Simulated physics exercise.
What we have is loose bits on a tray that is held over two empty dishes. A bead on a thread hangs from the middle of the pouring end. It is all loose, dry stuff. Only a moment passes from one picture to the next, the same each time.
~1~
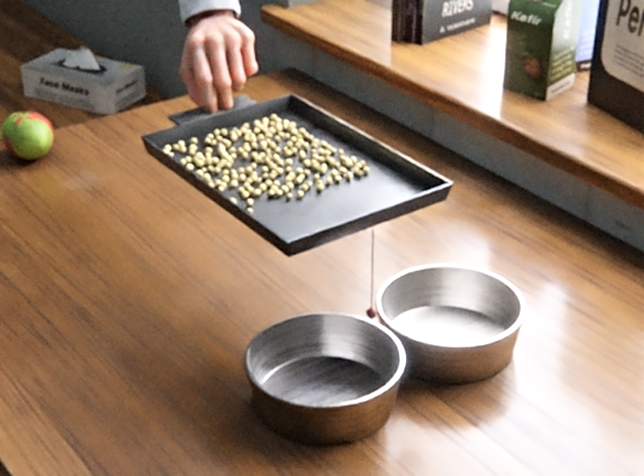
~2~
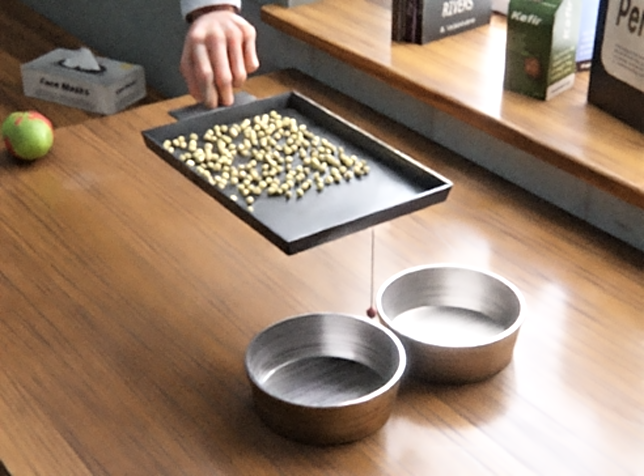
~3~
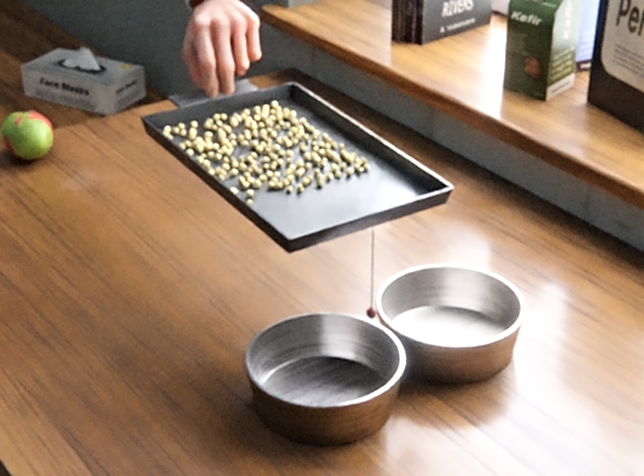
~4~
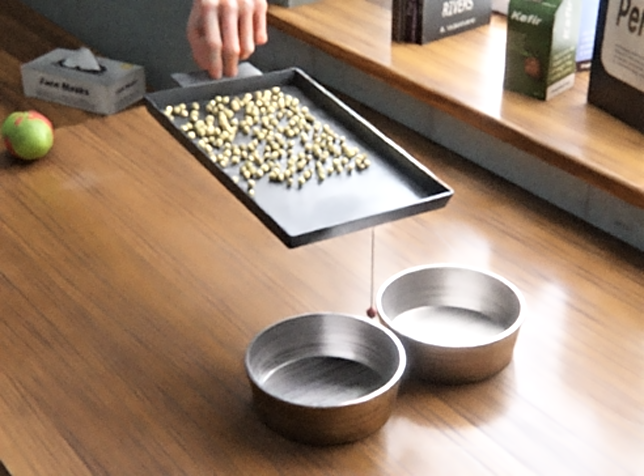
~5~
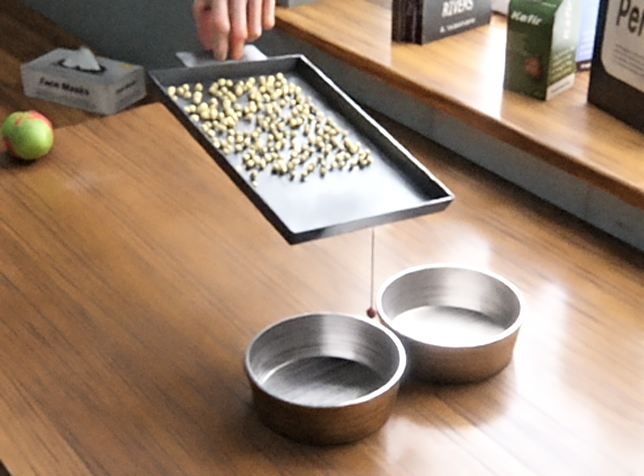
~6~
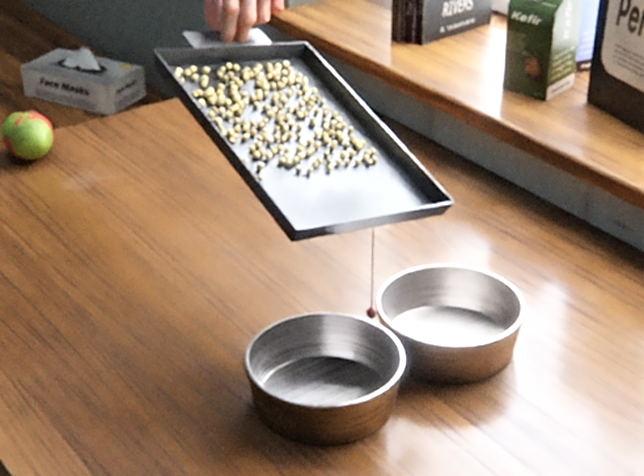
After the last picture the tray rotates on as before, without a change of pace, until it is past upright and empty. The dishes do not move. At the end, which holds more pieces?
It favours the right dish.
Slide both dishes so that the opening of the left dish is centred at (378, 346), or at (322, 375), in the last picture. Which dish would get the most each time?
First the right-hand dish, then the right-hand dish.
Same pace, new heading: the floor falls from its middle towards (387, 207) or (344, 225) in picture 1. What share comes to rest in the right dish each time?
Near 90 % and 0 %.
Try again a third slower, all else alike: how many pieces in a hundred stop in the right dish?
About 100 per cent.
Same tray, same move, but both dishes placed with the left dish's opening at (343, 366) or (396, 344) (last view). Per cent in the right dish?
About 100 and 40 per cent.
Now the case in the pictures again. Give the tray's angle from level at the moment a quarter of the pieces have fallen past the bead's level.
Around 70° of tilt.
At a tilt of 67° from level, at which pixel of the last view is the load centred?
At about (429, 223).
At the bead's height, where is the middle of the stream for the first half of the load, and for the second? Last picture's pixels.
First near (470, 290), later near (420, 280).
Soon, tray tipped steeply; about two thirds on the tray; about a quarter in the right dish; about a quarter in the air.
A while on, tray tipped past a quarter turn; about a quarter on the tray; about two thirds in the right dish; a stray few outside both; a small part in the air.
Towards the end, tray tipped past a quarter turn; nearly all in the right dish; a stray few outside both.
Finally, tray tipped past a quarter turn; none in the left dish; nearly all in the right dish; a stray few outside both.
